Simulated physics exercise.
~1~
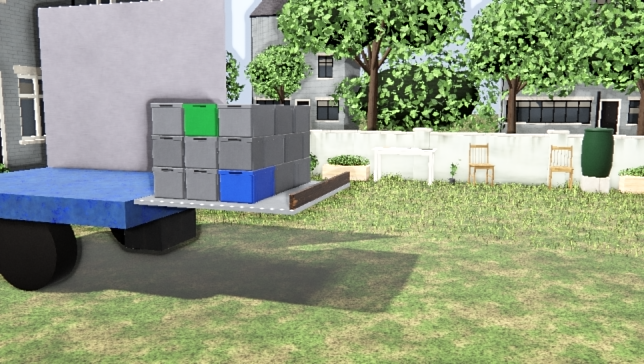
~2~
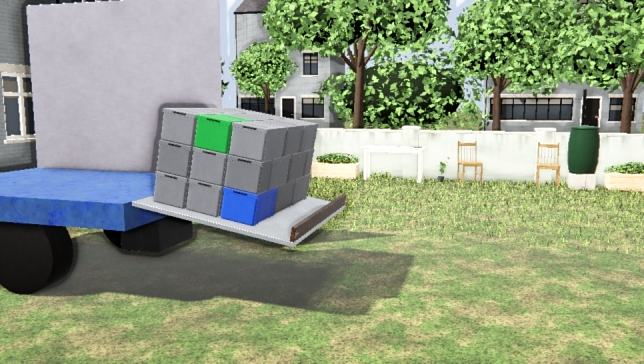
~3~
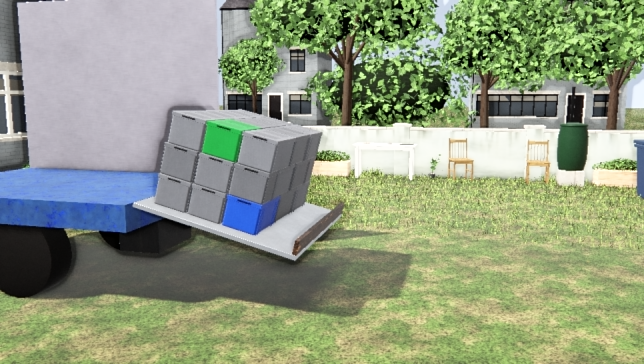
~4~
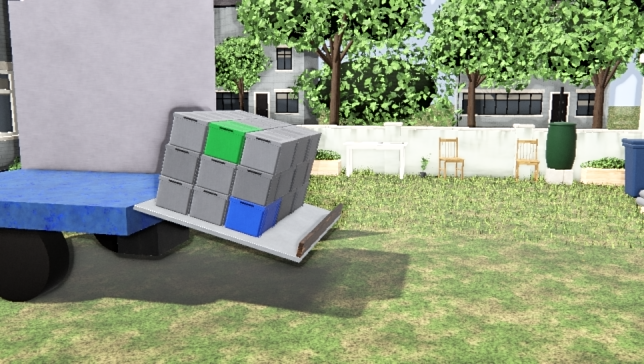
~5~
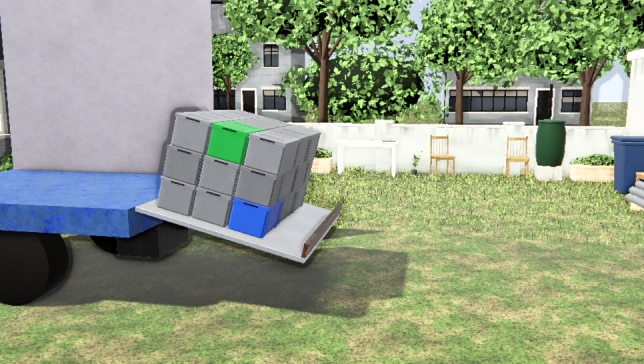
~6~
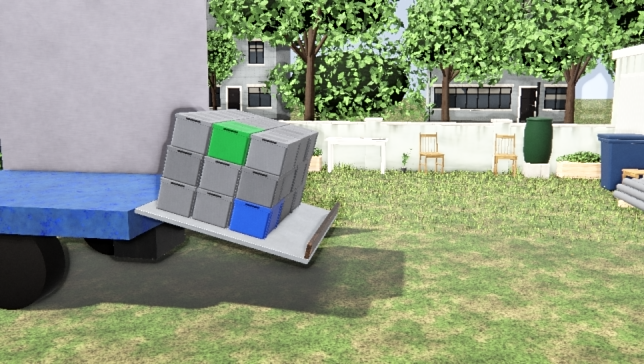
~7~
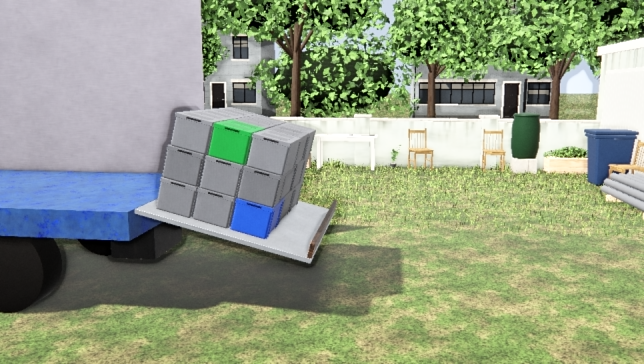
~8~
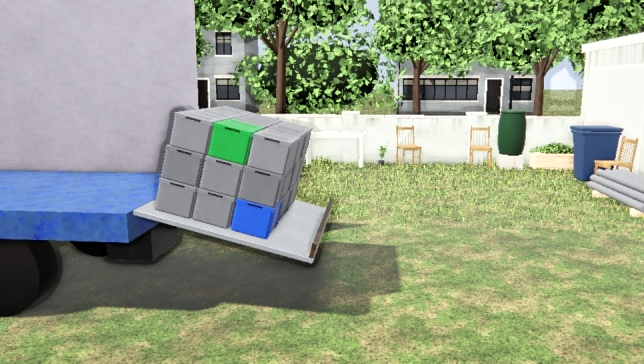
A lorry with a blue bed and a pale grey body stands at the left of a sunlit lawn, seen from the side by a camera that drifts slowly sideways. On its tail lift sits a tight stack of grey lidded totes, with a green one in the top row and a blue one at the bottom. Behind are a white wall, wooden chairs, trees and houses. The platform tips down to the right, and the stack leans with it. The tilt then stops, and the totes stay together on the sloping platform, none falling off.
